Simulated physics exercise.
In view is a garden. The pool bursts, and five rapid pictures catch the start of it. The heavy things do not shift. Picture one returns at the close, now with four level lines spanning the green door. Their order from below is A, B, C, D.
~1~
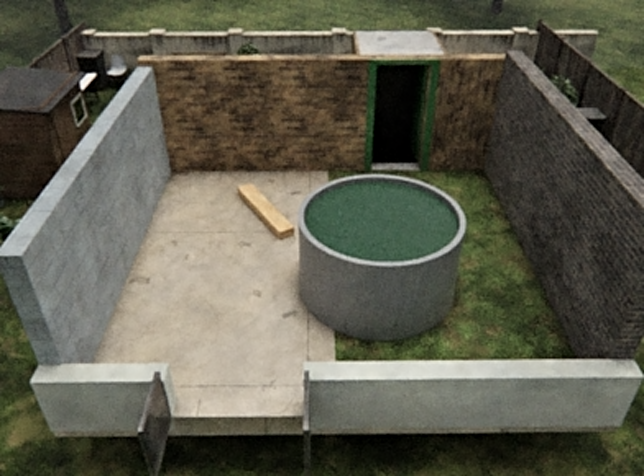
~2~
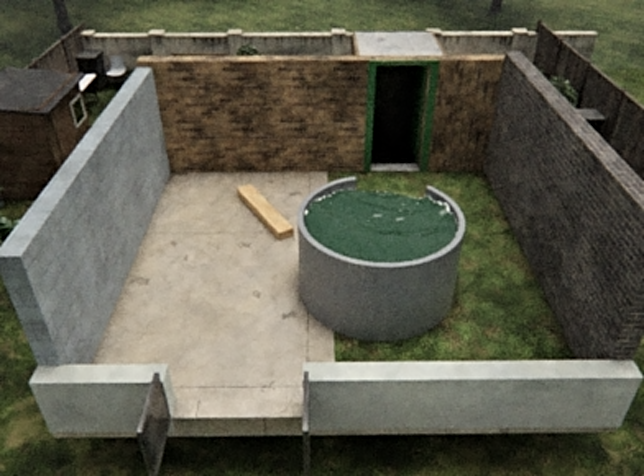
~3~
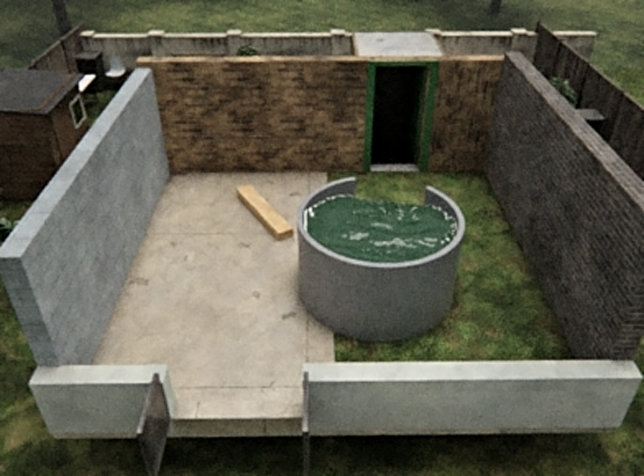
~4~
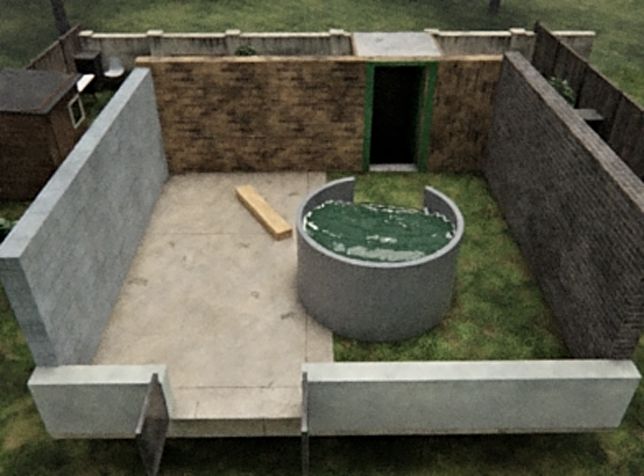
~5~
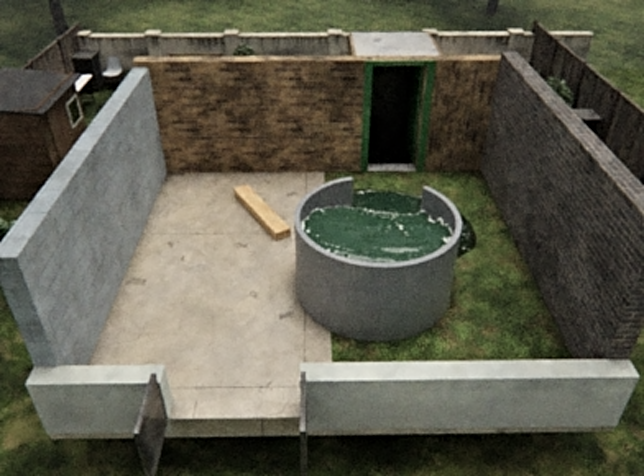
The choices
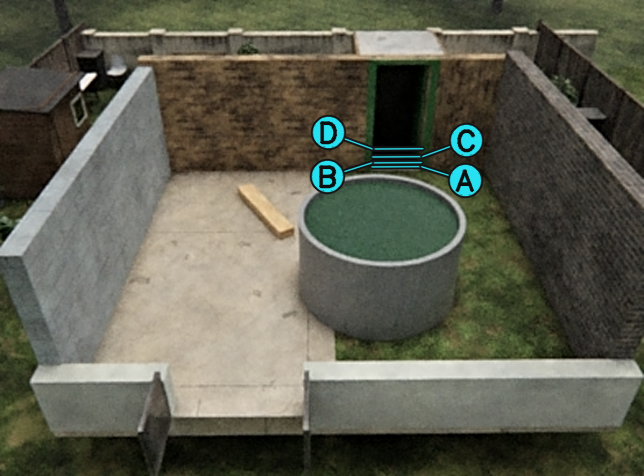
A walled garden is seen from above and in front, with a view that barely shifts. A round grey pool of green water stands right of centre on grass, beside pale paving with a wooden plank, between a brown back wall with a green doorway, grey side walls and a low front wall. A gap opens in the pool's far rim, the water ripples and sinks slightly, and dark green water emerges at its right.
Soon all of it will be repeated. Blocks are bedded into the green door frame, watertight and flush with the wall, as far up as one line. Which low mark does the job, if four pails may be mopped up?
I would pick height D.
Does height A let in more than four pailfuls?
Yes.
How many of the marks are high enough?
One of the four.
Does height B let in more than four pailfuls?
Yes, that goes wrong.
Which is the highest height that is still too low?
That is height C.
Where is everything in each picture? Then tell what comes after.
Water in the pool at rest, its middle at (381, 220); foot of the green doorway at (396, 170); open gate at (236, 359).
Water covers 1 % of the ground, its front hidden from here.
Water covers 4 % of the ground, its front hidden from here.
Water covers 8 % of the ground, its front hidden from here.
Water covers 14 % of the ground and shows as far out as (470, 232).
On the marked copy, A at (396, 166); B at (396, 162); C at (397, 156); D at (397, 148); from the bottom up A, B, C, D.
With A, dozens of bucketfuls pour in.
With B, dozens of bucketfuls pour in.
With C, about 11 bucketfuls get in.
With D, a bucket or two gets in.
